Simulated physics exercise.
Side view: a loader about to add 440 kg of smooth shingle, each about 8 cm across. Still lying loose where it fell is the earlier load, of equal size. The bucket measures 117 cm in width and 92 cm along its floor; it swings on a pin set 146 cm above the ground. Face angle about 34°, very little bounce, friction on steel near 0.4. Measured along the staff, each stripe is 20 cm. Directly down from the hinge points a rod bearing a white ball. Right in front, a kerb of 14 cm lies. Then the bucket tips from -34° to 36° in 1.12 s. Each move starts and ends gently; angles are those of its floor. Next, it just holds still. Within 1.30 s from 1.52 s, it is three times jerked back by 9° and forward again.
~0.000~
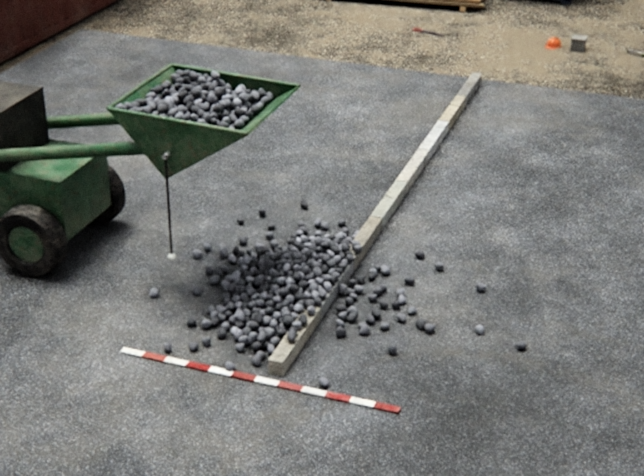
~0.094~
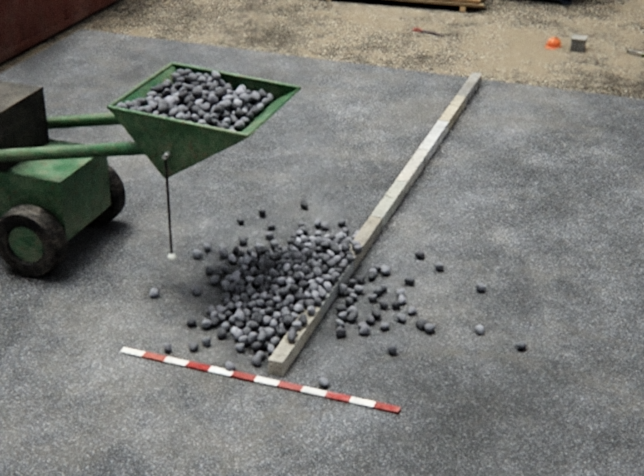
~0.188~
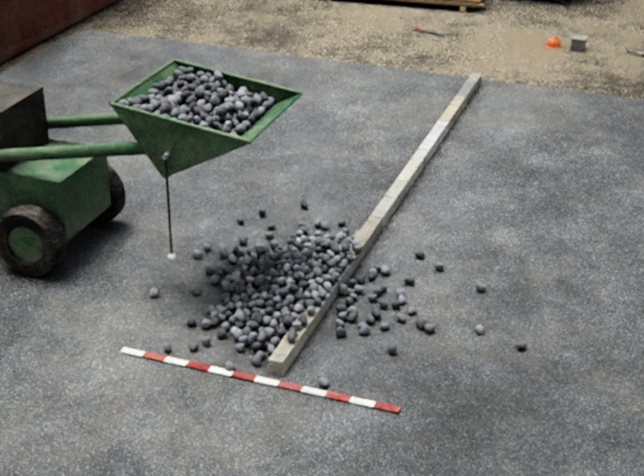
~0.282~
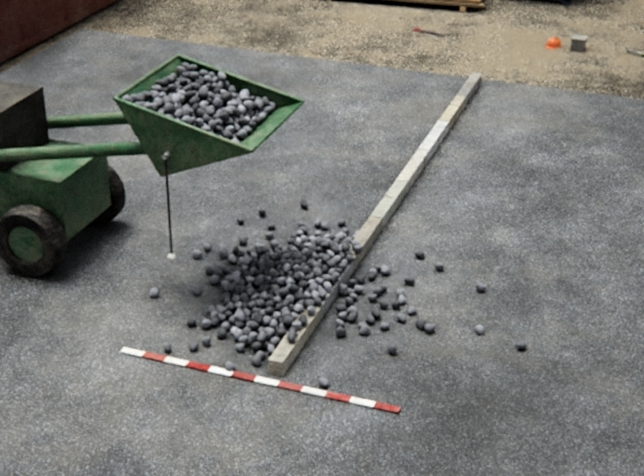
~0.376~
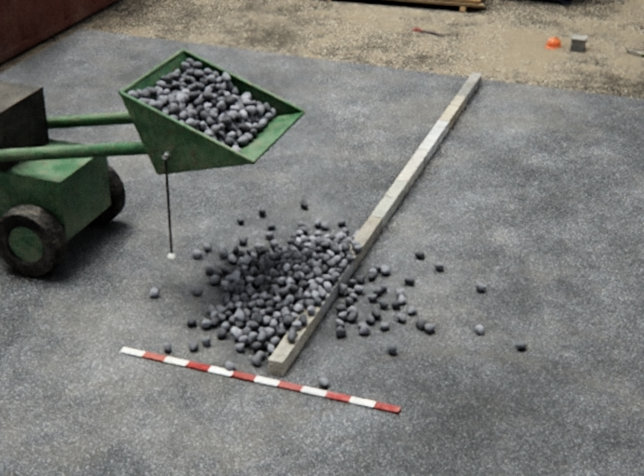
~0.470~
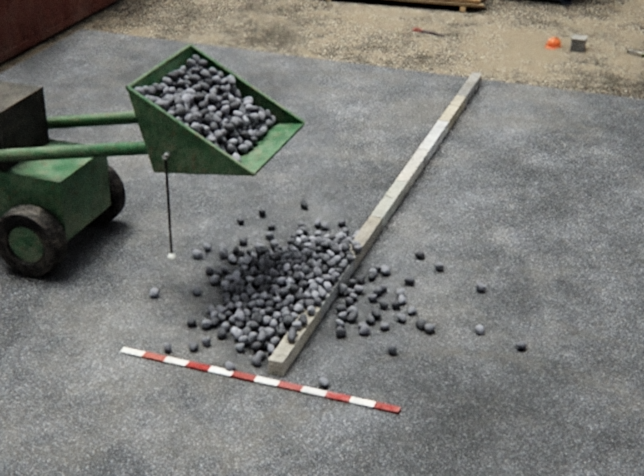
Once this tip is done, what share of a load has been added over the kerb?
About 55 per cent.
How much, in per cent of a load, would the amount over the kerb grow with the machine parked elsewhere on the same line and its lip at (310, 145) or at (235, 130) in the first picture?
Near 100 in a hundred, then near 35 in a hundred.
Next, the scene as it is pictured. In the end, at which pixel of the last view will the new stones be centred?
Their centre rests close to (340, 289).
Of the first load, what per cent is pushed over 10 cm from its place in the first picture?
Close to 15 in a hundred of them.
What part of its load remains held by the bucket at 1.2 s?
Some 55 percent, roughly.
After 0.8 s the floor is at 25°; in per cent of one load, 100 in the bucket, 93 on this side of the kerb, 7 over the kerb; the foremost stones are at (447, 316).
After 1.2 s the floor is at 36°; in per cent of one load, 57 in the bucket, 136 on this side of the kerb, 7 over the kerb; the foremost stones are at (447, 316).
After 3.3 s the floor is at 36°; in per cent of one load, 0 in the bucket, 138 on this side of the kerb, 62 over the kerb; the foremost stones are at (504, 365).
After 5.9 s the floor is at 36°; in per cent of one load, 0 in the bucket, 138 on this side of the kerb, 62 over the kerb; the foremost stones are at (504, 365). Net gain over the kerb, 55.
